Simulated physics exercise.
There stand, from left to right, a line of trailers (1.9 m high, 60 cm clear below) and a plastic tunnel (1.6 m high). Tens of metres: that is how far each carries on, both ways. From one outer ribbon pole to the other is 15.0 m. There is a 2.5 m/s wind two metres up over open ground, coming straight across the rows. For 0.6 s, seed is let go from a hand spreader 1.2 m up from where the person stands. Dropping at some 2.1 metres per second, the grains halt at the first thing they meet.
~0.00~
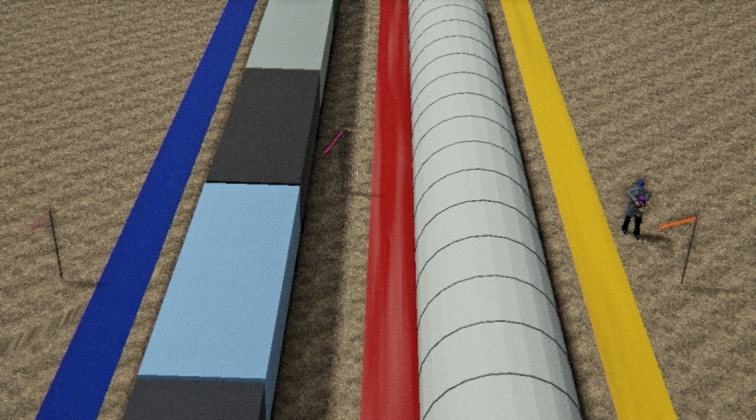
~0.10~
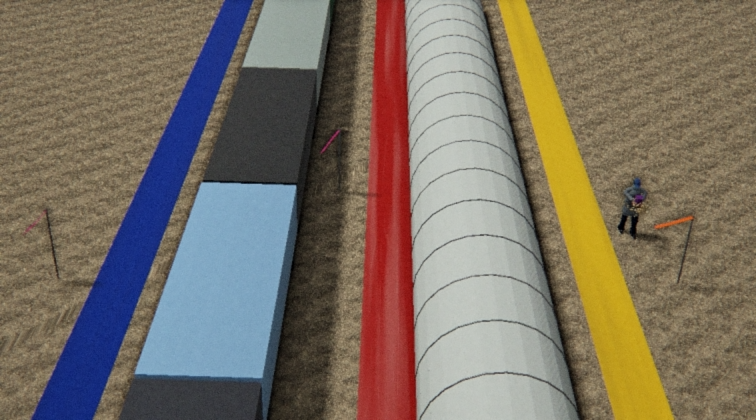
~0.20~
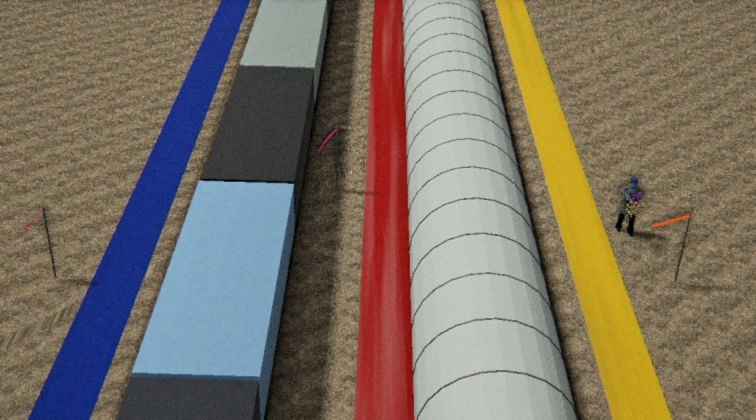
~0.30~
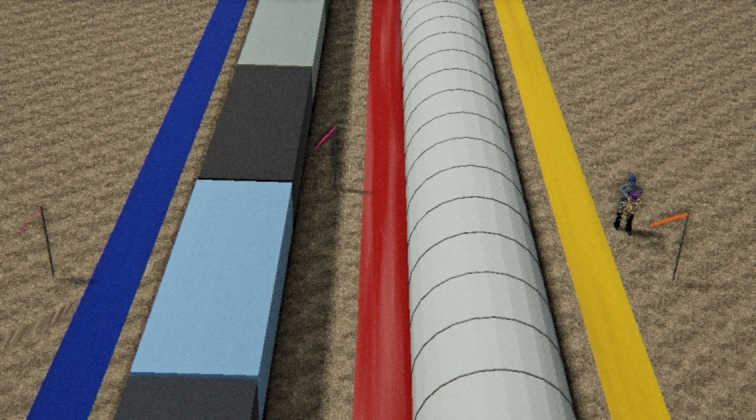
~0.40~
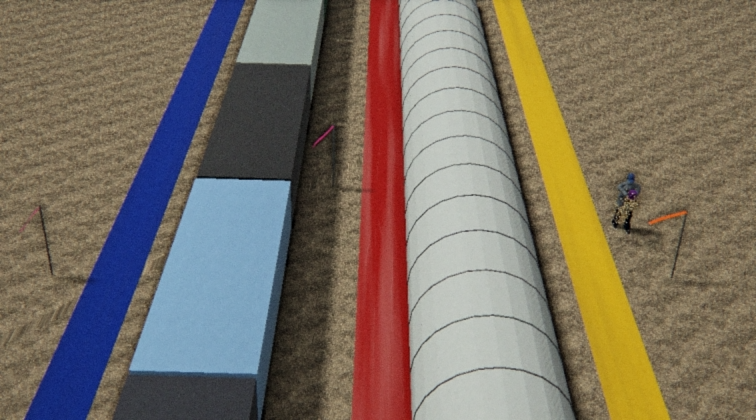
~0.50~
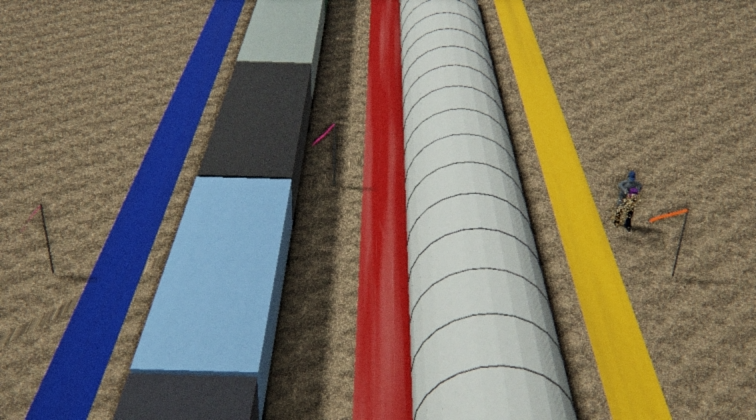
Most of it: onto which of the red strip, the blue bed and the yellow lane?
Onto yellow.
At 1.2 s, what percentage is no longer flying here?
Share: Near 70 percent.
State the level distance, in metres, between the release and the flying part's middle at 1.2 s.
The distance is close to 0.5 m.
After 1.2 s, 31 % is in the air or yet to come; 0 % lies on the blue bed, 50 % on the yellow lane and 0 % on the red strip; the middle of what still flies is 0.3 m above the low ground, near (600, 230).
After 2.0 s, 0 % is in the air or yet to come; 0 % lies on the blue bed, 78 % on the yellow lane and 0 % on the red strip.
After 3.5 s, 0 % is in the air or yet to come; 0 % lies on the blue bed, 78 % on the yellow lane and 0 % on the red strip.
After 8.0 s, 0 % is in the air or yet to come; 0 % lies on the blue bed, 78 % on the yellow lane and 0 % on the red strip.
After 45.0 s, 0 % is in the air or yet to come; 0 % lies on the blue bed, 78 % on the yellow lane and 0 % on the red strip.
